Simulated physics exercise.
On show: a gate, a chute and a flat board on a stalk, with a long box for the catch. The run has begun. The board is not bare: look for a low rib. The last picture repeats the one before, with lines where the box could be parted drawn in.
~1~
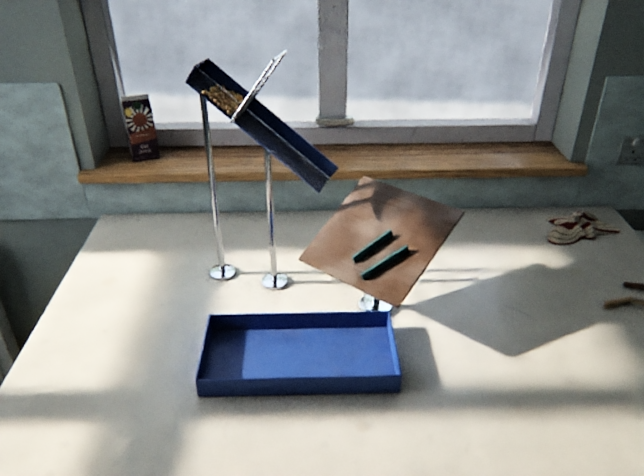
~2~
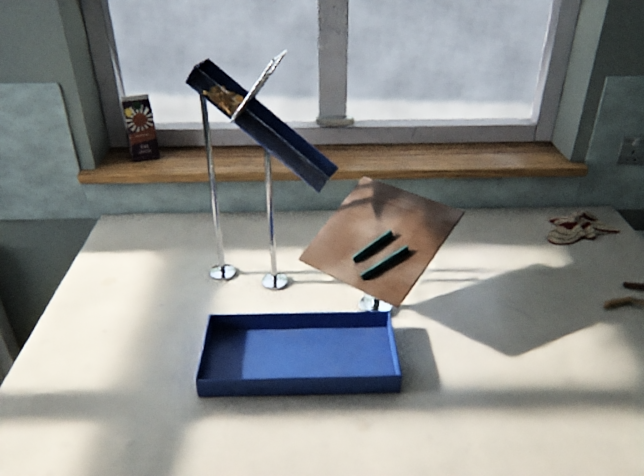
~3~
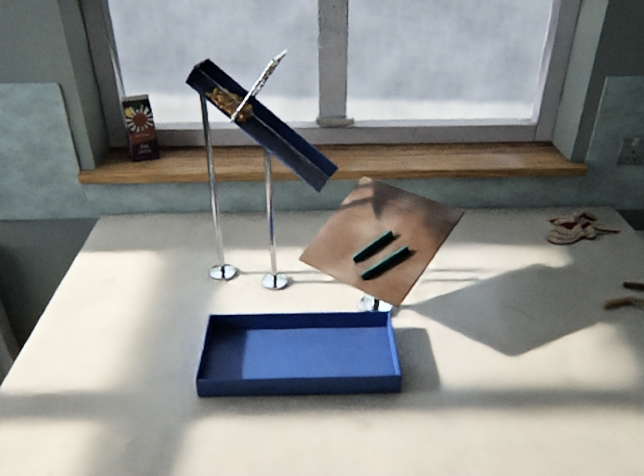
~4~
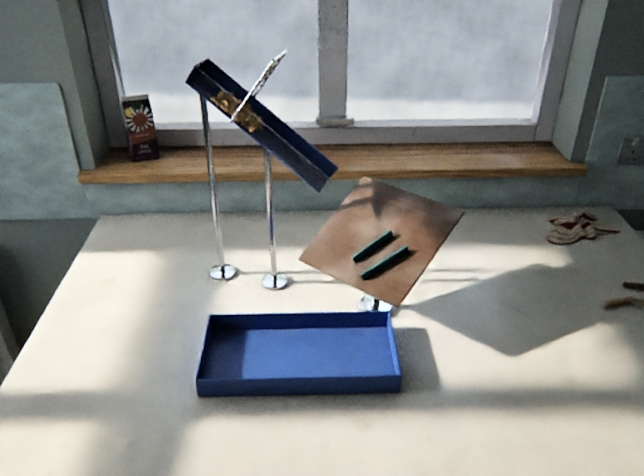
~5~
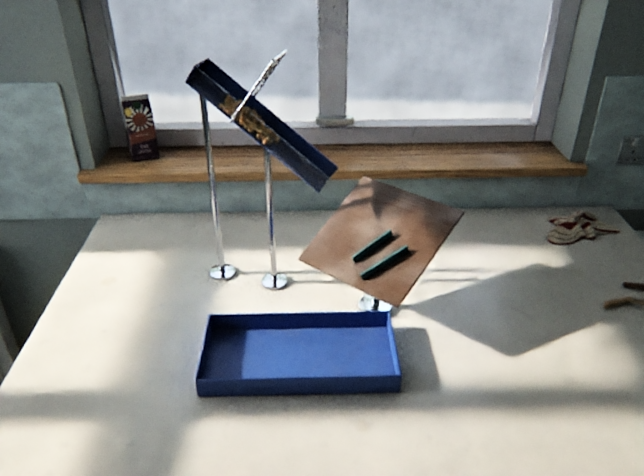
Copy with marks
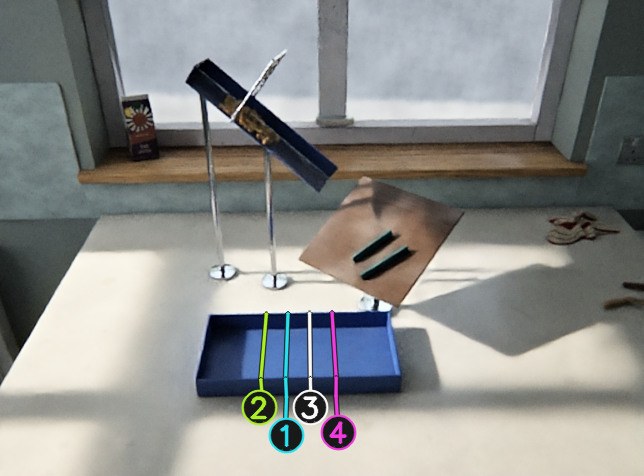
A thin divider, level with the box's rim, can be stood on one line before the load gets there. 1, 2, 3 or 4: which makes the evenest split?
Use line 3.
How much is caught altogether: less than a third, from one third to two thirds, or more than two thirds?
About that: More than two thirds.
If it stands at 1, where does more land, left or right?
Right.
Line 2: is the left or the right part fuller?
More lands on the right.
On the marked copy, line 1 crosses the front rim at (285, 378); line 2 crosses the front rim at (260, 378); line 3 crosses the front rim at (310, 377); line 4 crosses the front rim at (336, 377).
With 1, of what is caught, a small part on the left of the divider, nearly all on the right.
With 2, of what is caught, a stray few on the left of the divider, nearly all on the right.
With 3, of what is caught, about half on the left of the divider, about half on the right.
With 4, of what is caught, nearly all on the left of the divider, a stray few on the right.
